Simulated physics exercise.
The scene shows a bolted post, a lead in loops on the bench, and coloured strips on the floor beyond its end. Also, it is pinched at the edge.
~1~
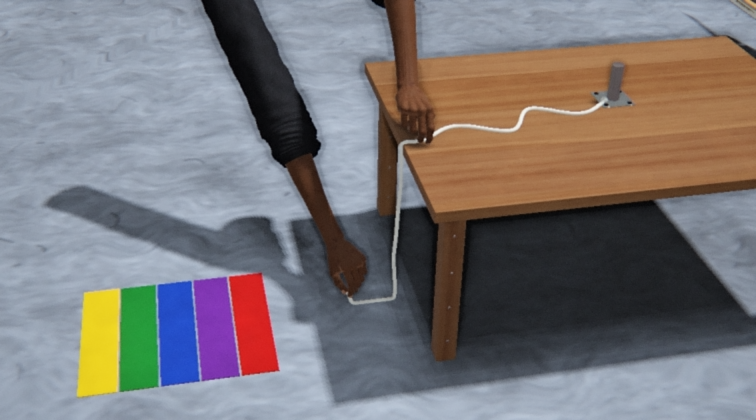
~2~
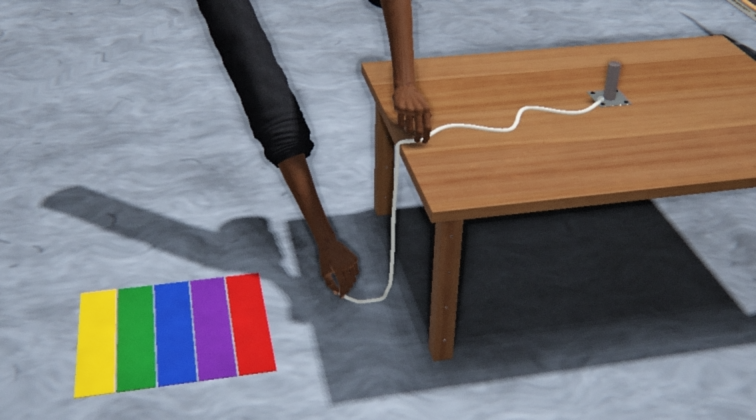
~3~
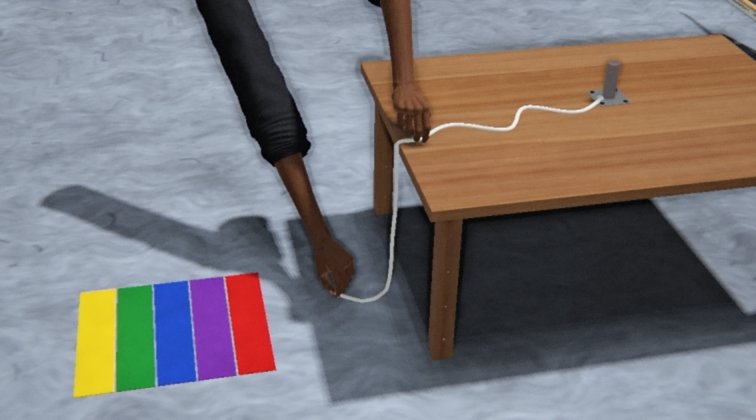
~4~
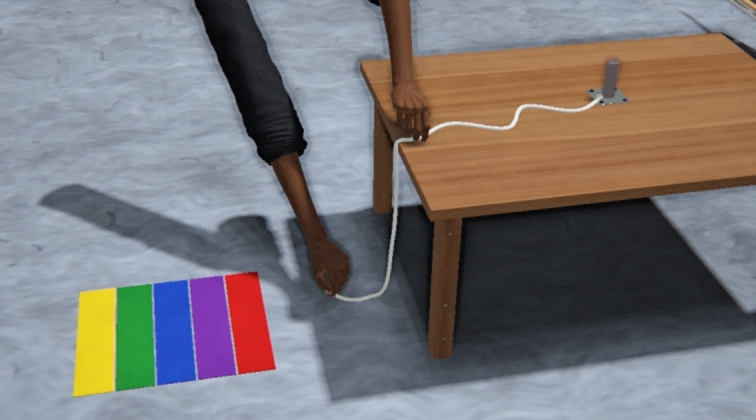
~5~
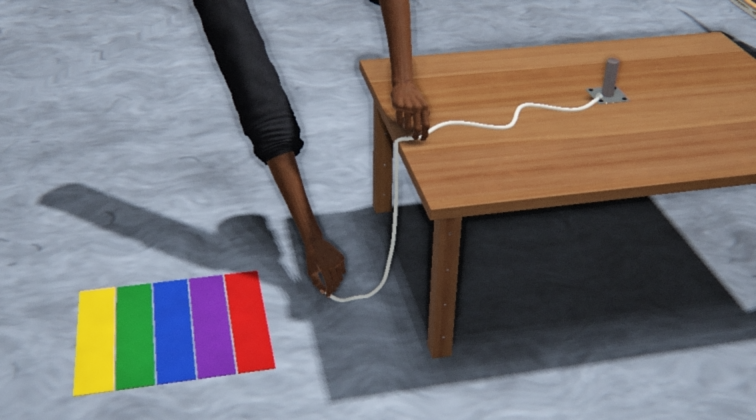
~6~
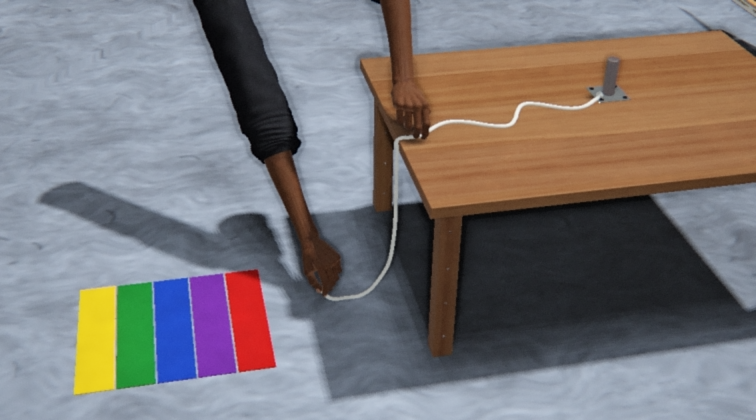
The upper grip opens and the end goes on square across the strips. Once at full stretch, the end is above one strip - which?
The end stops over the blue strip.
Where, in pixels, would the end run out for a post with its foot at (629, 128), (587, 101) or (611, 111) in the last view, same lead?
Approximate places, in that order: (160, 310), (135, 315), (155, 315).
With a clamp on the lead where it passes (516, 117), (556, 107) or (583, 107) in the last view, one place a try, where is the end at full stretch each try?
(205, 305); (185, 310); (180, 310).
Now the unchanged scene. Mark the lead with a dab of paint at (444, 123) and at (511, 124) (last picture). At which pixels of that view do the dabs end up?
Result - first point (413, 132), second point (476, 119).
Early on, end near (238, 302); over red.
Midway, end near (197, 307); over purple.
At the end of the slack, end near (174, 310); over blue. It halts on the blue strip.
